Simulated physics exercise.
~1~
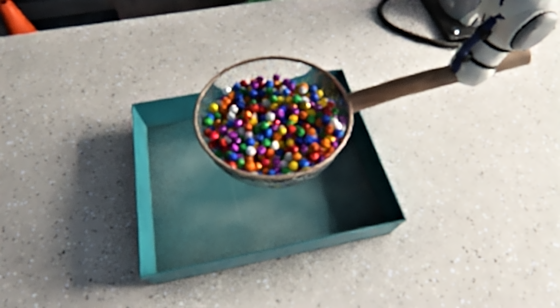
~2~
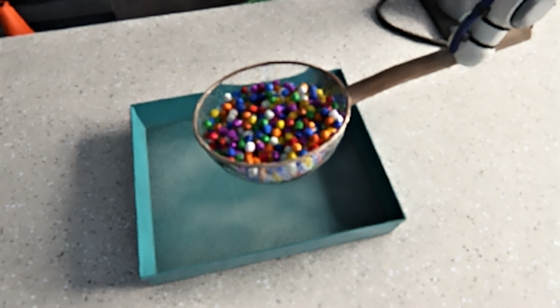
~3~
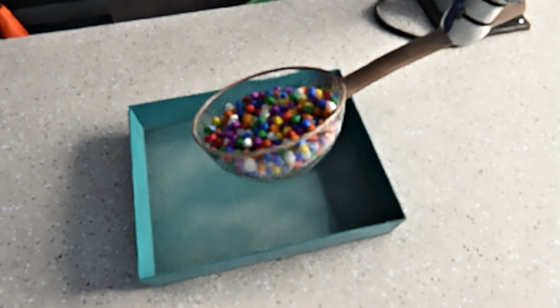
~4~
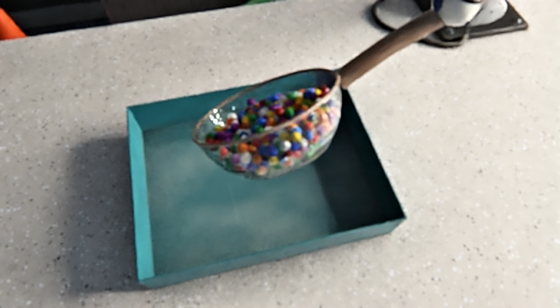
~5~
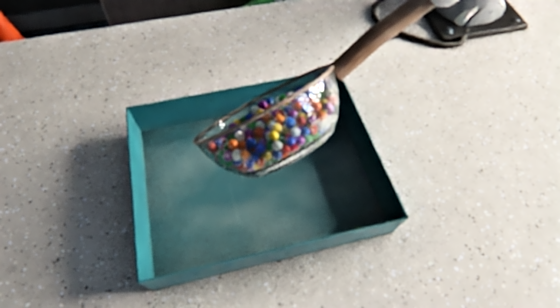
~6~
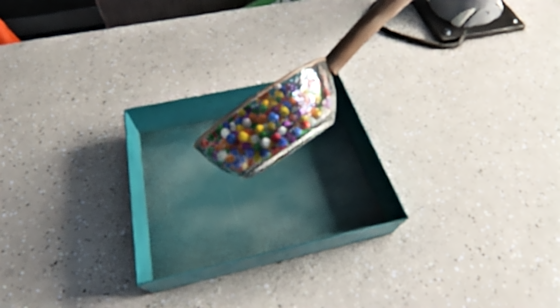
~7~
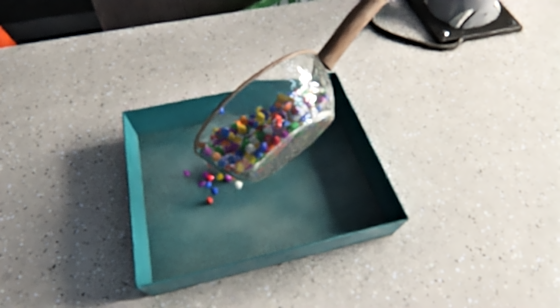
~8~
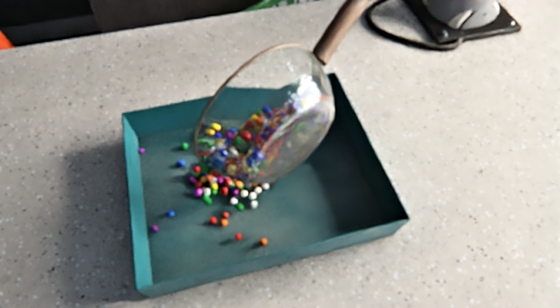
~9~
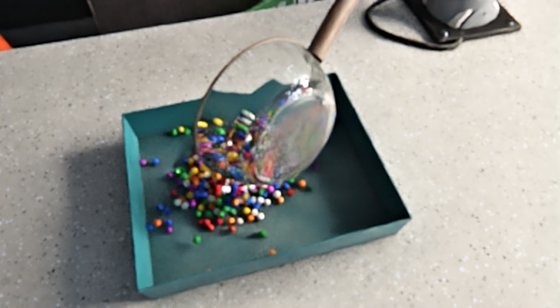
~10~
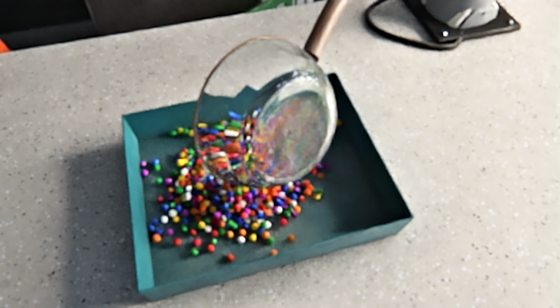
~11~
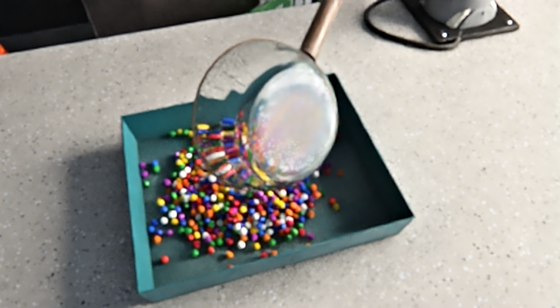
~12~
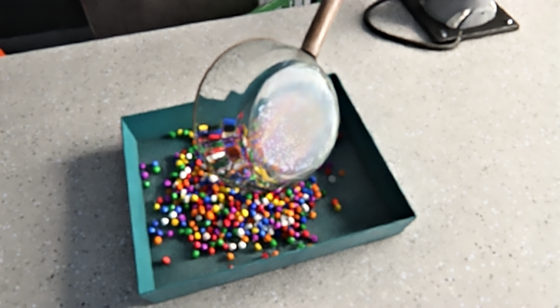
We see a robotic gripper holding a glass ladle of multicoloured plastic beads above a teal tray on a speckled counter. The ladle tilts steadily until the beads spill over its lip, scatter and pile up toward the tray's left side, where they lie still beneath the overturned, emptied ladle.
